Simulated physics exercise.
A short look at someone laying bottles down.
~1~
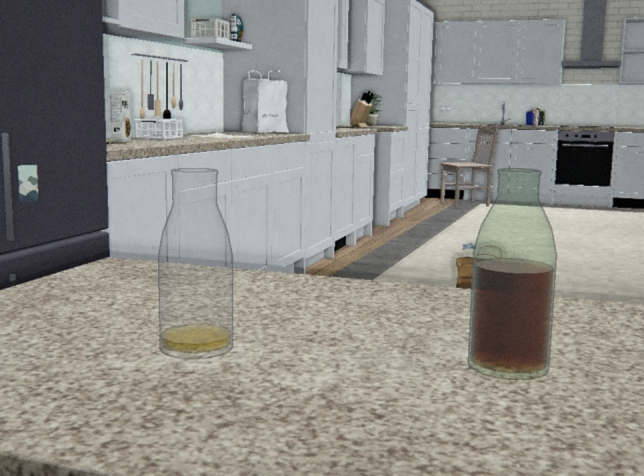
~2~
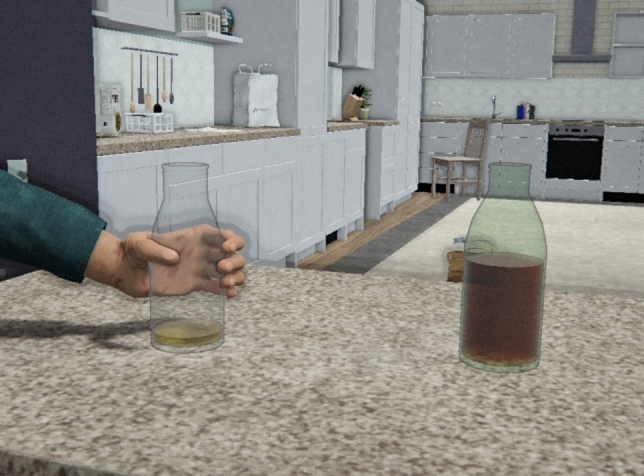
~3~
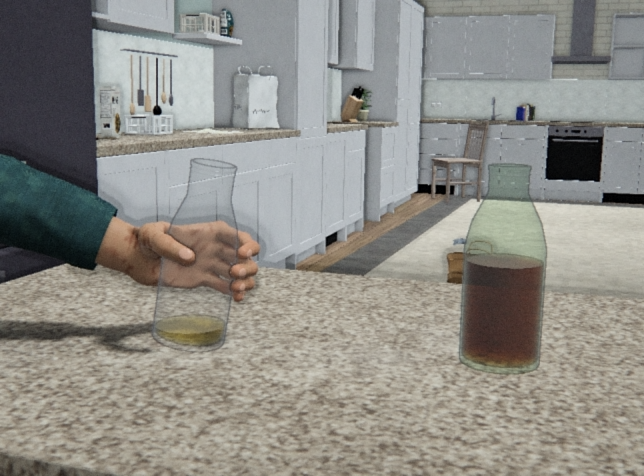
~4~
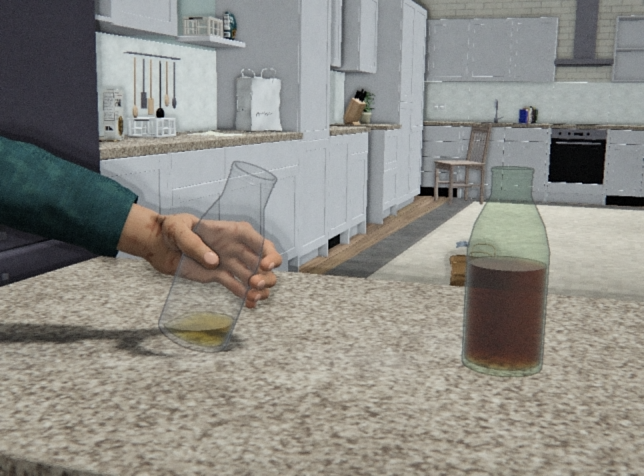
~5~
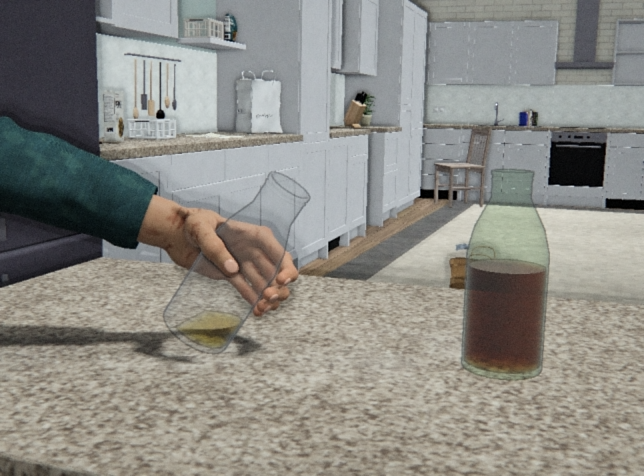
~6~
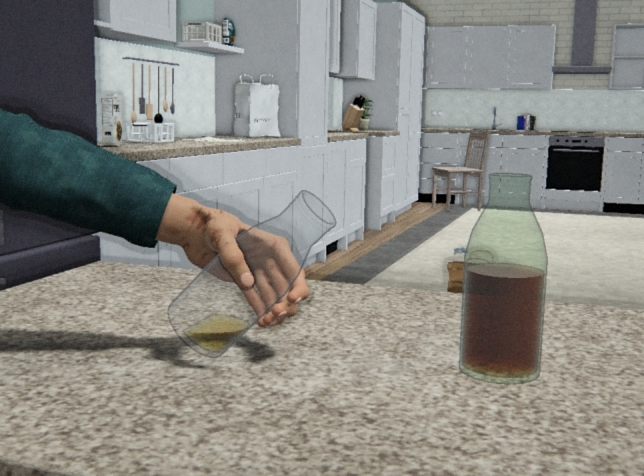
At the start, two glass bottles stand upright on a speckled kitchen counter, the left nearly empty with yellowish liquid, the right greenish and holding dark reddish-brown liquid. A hand in a teal sleeve grasps the left bottle, then steadily tilts it rightward to a steep slant, while the other stays upright.
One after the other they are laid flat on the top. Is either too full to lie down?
The left one holds it all and the right one lets some out.
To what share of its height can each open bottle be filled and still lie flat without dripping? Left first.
In turn 12 and 18 per cent.
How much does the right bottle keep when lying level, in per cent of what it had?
I make it 35 per cent.
A moment on, the left bottle is nearly down; left bottle, all still inside.
Further on, the left bottle lies flat; left bottle, all still inside.
When it is over, both lie flat; left bottle, all still inside; right bottle, a puddle at its mouth.
